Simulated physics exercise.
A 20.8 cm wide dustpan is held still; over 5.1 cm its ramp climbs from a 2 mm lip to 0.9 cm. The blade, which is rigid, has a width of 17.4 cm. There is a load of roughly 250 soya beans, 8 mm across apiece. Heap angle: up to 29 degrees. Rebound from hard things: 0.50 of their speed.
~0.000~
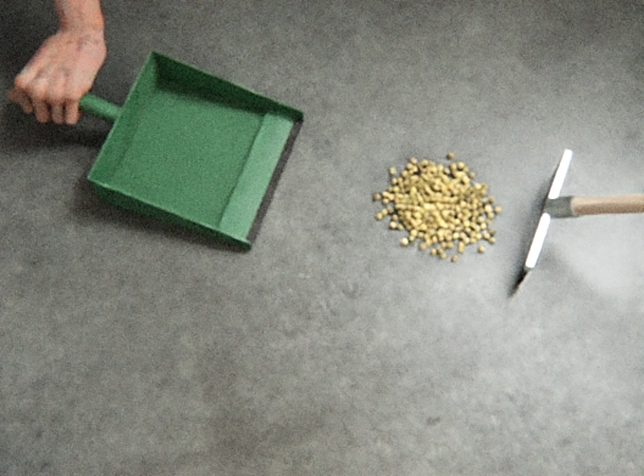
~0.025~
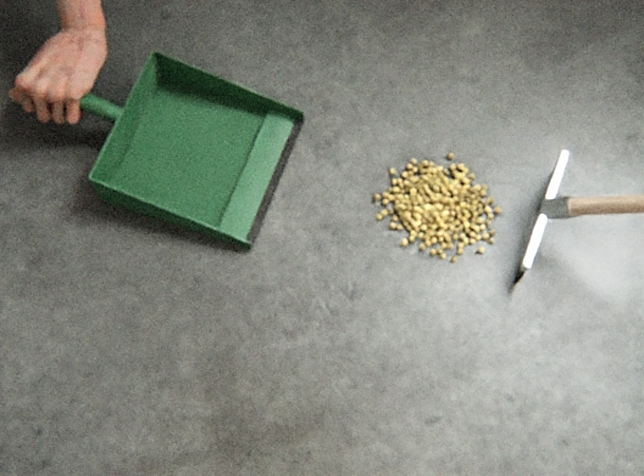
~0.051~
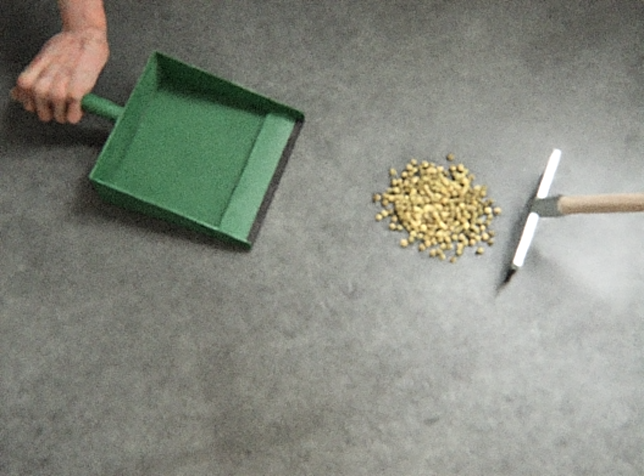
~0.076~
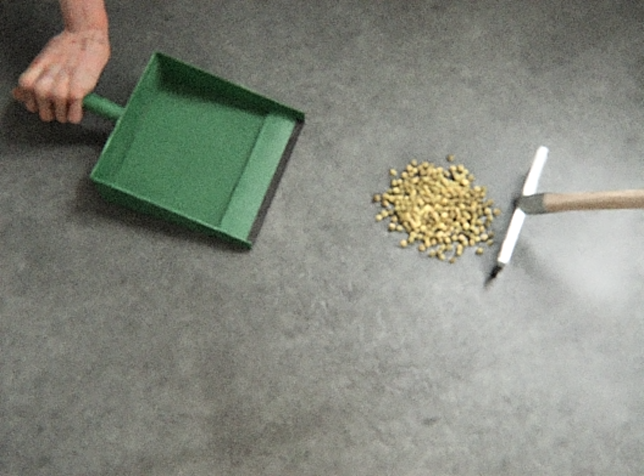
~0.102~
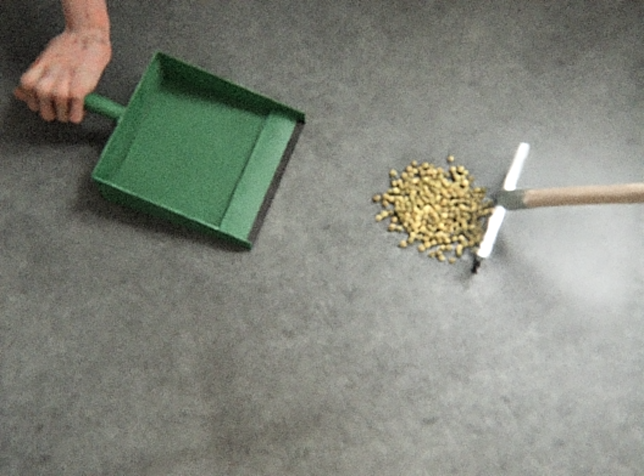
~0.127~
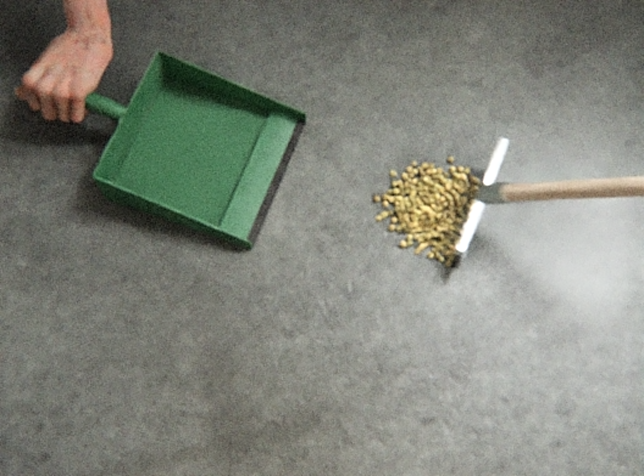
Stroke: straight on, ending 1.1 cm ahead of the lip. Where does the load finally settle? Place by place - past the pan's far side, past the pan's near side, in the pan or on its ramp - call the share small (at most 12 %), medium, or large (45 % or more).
Far side - medium, near side - small, pan - large.
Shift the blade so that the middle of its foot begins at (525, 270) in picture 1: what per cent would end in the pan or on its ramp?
Around 45 %.
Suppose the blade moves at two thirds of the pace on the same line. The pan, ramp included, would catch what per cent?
In that case roughly 45 percent.
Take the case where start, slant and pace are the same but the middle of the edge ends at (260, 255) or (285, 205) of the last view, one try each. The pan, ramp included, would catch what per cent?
About 25 % and 50 %.
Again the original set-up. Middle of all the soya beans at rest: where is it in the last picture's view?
Estimated resting centre: Around (224, 133).
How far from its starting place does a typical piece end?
Median: Approx. 34 cm.
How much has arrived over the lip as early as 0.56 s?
Over the lip: Approx. 55 %.
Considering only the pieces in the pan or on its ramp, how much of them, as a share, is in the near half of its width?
Share: Approx. 40 %.
After 0.25 s, middle of the blade 13 cm from the lip; 0 % over the lip, far side 15 %, near side 0 %.
After 0.34 s, middle of the blade 4 cm from the lip; 5 % over the lip, far side 20 %, near side 5 %.
After 0.56 s, middle of the blade 2 cm from the lip; 55 % over the lip, far side 25 %, near side 5 %.
In the end, at 1.7 s, far side 25 %, near side 5 %, pan 50 %, in front of the lip or behind the blade 20 %.
